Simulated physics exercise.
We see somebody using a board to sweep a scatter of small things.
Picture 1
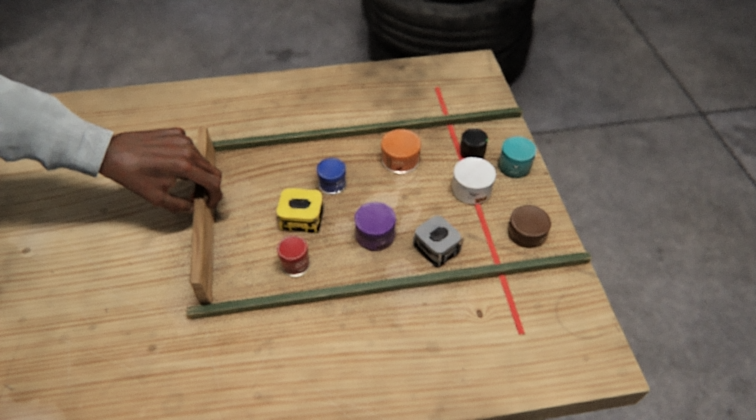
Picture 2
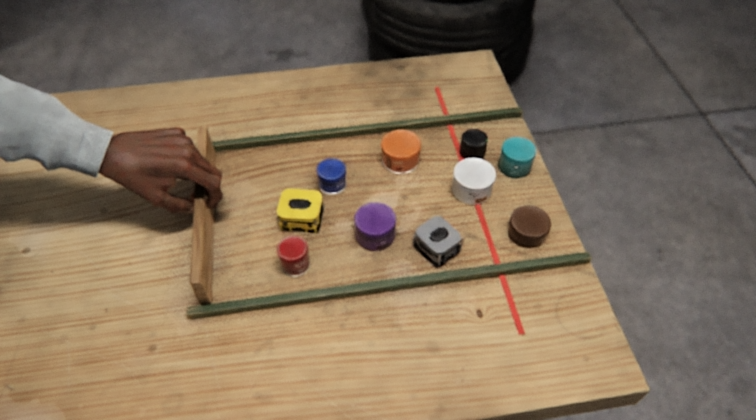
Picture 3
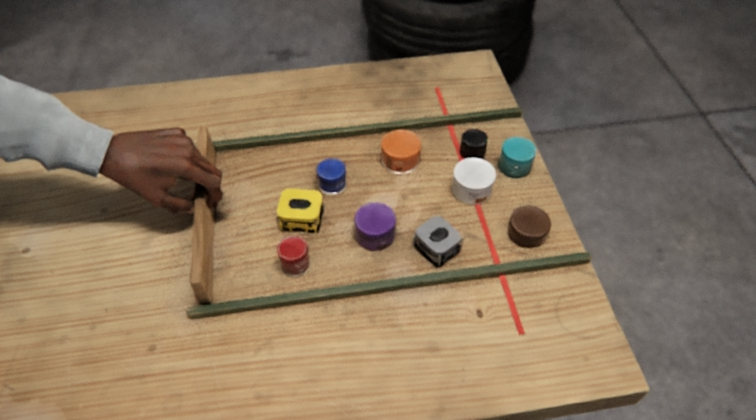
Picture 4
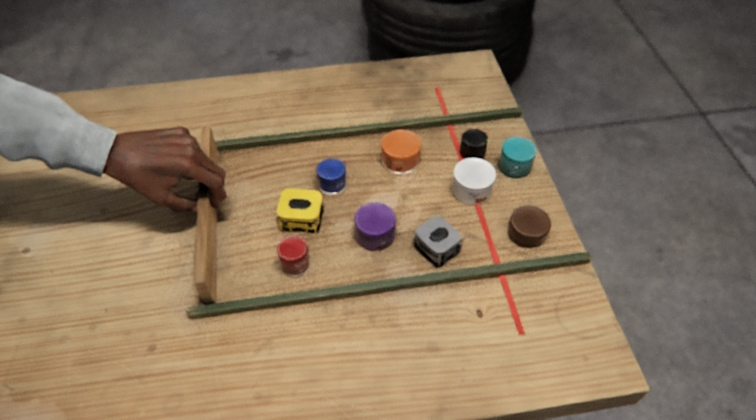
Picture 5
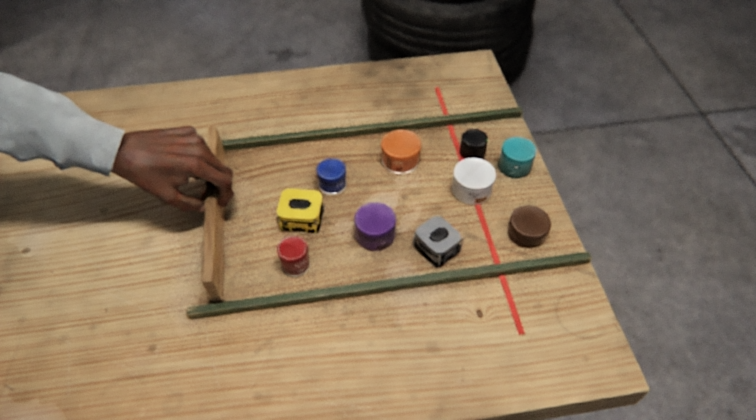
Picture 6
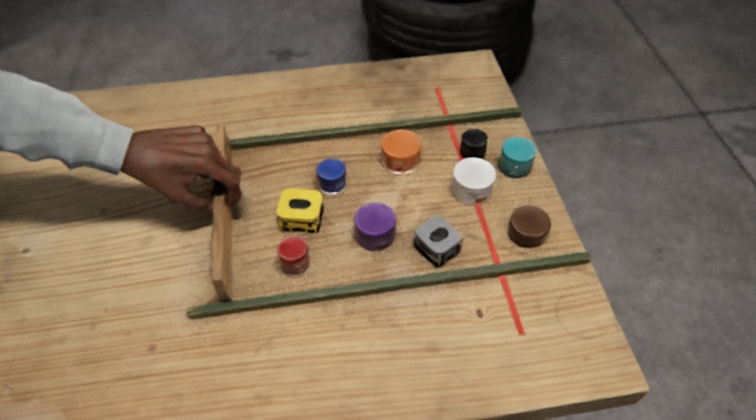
A hand in a pale blue sleeve grips an upright wooden board at the left of a wooden table, seen from above at an angle, with a tyre on the grey floor behind. Between two green strips sit colourful tubs and tins, a yellow case and a grey one, with a red line crossing at right. The hand holds still, then slides the board slightly rightward, touching nothing, while the camera stays fixed.
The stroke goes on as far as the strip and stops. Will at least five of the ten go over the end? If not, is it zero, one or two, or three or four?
Nothing spills over.
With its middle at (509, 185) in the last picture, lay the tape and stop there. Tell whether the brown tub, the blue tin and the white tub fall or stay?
In short: Brown tub gone, blue tin safe, white tub gone.
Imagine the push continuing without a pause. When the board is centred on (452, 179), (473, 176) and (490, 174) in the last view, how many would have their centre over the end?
Place by place: 0, 0 and 1.
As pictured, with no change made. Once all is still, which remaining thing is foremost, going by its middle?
That's the brown tub.
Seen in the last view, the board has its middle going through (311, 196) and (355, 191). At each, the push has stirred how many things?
First 2, then 4.
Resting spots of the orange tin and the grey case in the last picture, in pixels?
Looks like one lands around (476, 135), and the other around (537, 233).
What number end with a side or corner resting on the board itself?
Counting them up gives 5.
A little later, none off yet; turquoise tub at rest near (517, 158); brown tub at rest near (529, 227); black lid at rest near (474, 145).
When it is over, the number that fall off is zero.
